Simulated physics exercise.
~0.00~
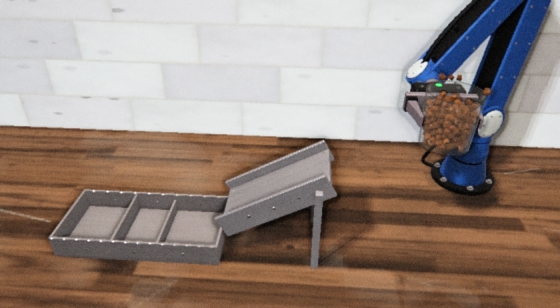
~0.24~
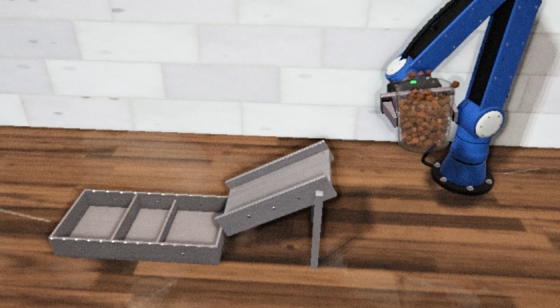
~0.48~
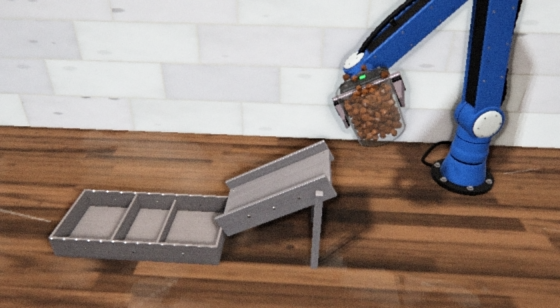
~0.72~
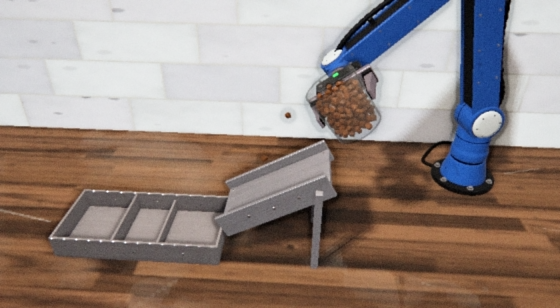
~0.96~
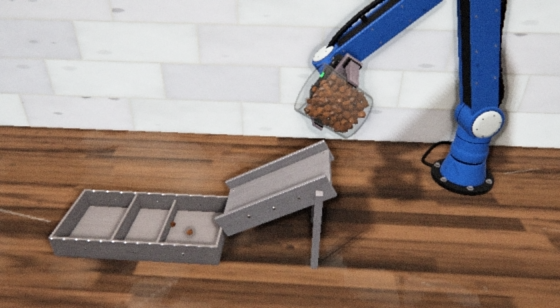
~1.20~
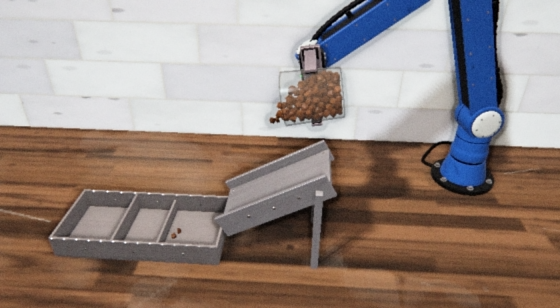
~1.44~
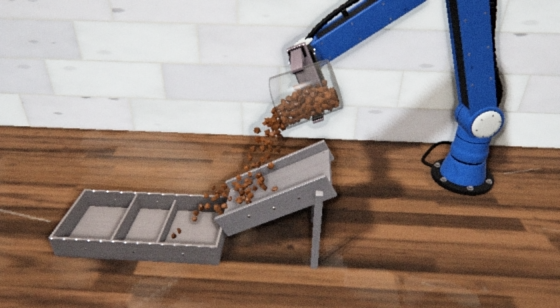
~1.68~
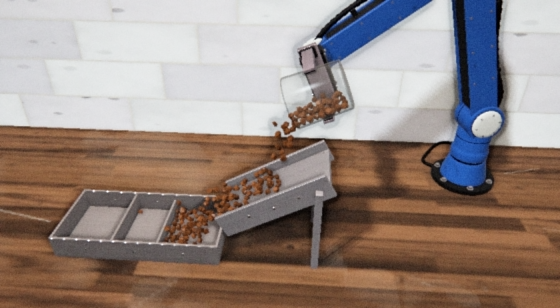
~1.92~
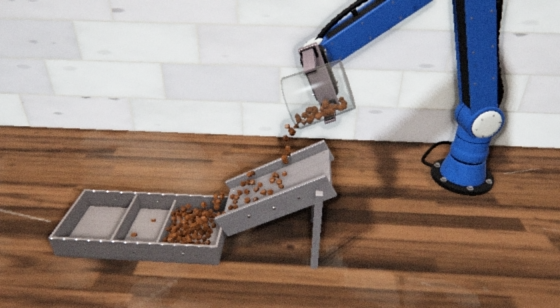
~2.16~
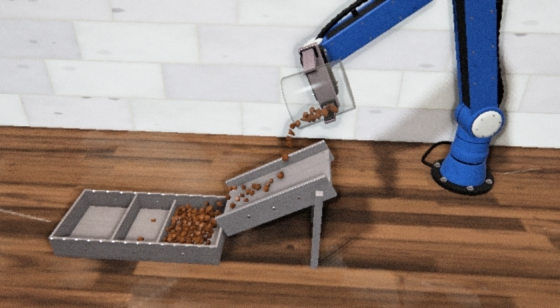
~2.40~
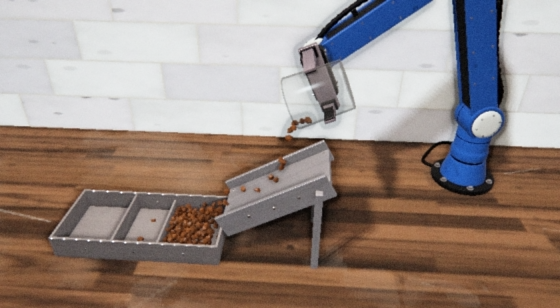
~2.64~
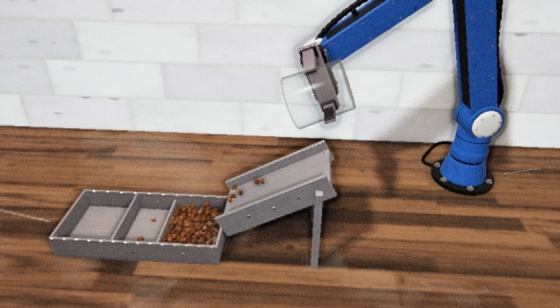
Blue robot arm tipping a clear beaker of brown pellets onto a grey chute, nearly all sliding into the tray's nearest compartment.
